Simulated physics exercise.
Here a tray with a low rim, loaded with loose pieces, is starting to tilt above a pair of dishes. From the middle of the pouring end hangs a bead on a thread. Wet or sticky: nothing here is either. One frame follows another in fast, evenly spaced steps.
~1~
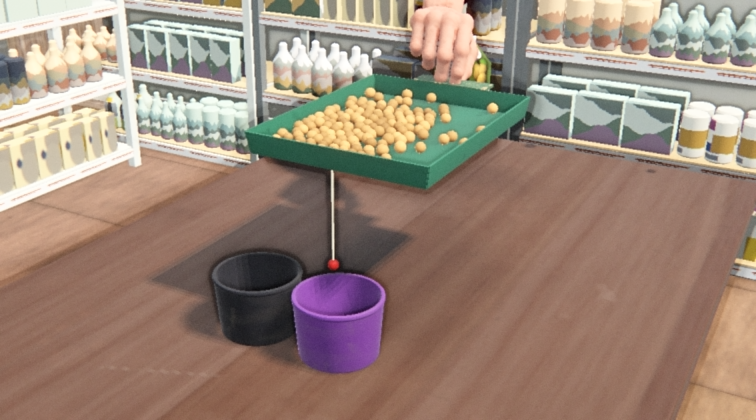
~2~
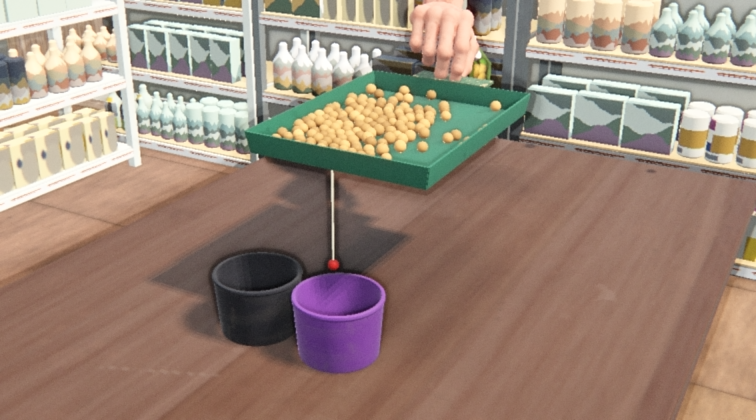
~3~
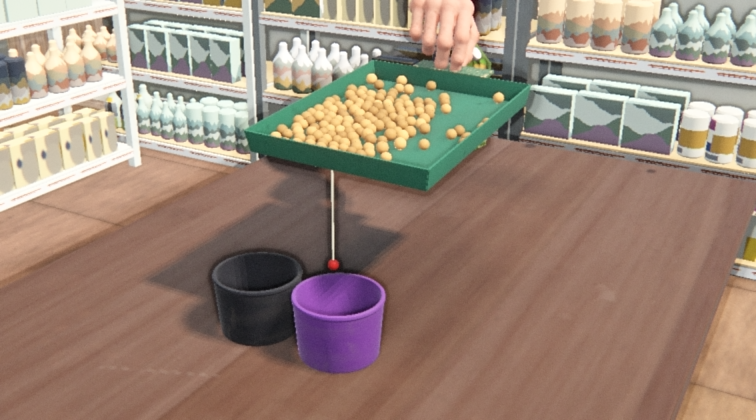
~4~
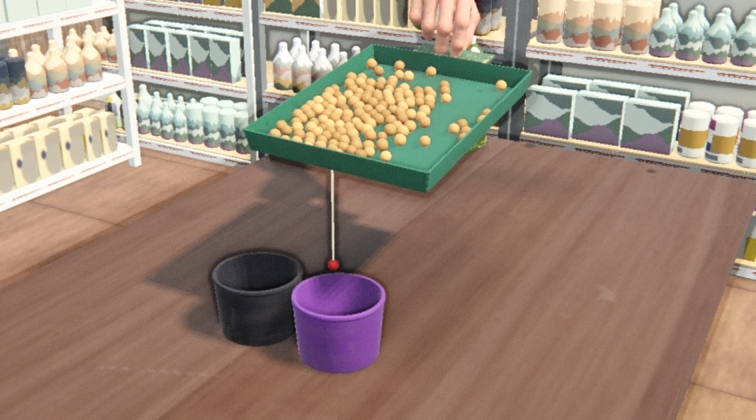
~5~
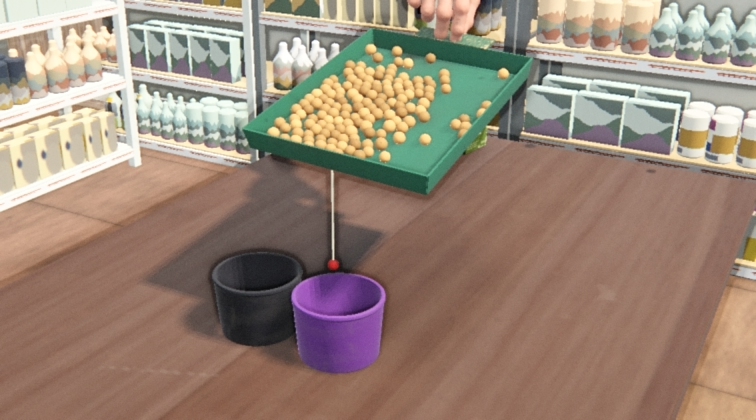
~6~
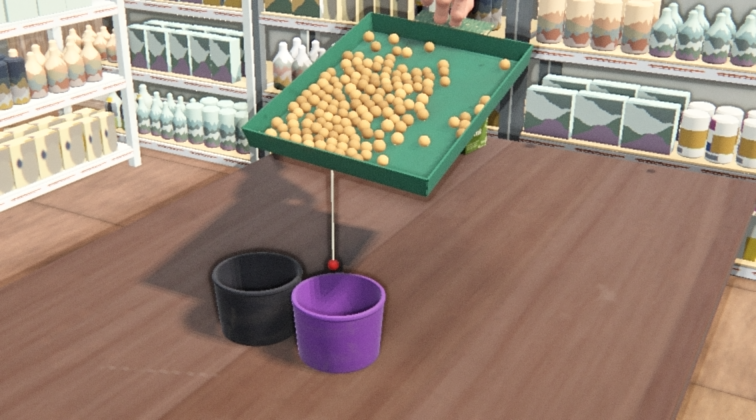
A green tray of small round tan balls was slowly tilted by a hand above a black pot and a purple pot, its far side rising while the balls shifted and spread slightly.
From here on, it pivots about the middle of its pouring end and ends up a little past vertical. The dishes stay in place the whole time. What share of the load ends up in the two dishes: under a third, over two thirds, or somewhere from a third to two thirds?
Under a third.
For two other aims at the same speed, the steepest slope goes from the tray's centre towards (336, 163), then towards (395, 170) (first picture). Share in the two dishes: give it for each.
Lab note: Try one about 30 %, try two 10 %.
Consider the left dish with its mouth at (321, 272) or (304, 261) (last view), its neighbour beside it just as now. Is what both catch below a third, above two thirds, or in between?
First place: Under a third. Second place: Under a third.
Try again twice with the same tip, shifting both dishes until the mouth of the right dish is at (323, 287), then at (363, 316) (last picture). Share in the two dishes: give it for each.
10 per cent the first time, 60 per cent the second time.
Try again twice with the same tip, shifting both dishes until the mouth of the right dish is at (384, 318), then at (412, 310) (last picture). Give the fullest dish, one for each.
The first time it's the one placed on the right, and the second time it's the one placed on the right.
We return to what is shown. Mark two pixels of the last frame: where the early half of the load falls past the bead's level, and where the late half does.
Earlier portion about (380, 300); later portion about (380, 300).
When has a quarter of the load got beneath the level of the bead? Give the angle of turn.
About 85 degrees.
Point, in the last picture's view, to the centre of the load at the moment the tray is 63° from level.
The middle of the pieces shows up near (359, 140).
Soon, tray tipped steeply; nearly all on the tray; a stray few outside both; a stray few in the air.
A while on, tray tipped past a quarter turn; a small part on the tray; about a quarter in the right dish; about two thirds outside both; a small part in the air.
Towards the end, tray tipped past a quarter turn; about a quarter in the right dish; most outside both.
Finally, tray tipped past a quarter turn; about a quarter in the right dish; none in the left dish; most outside both.
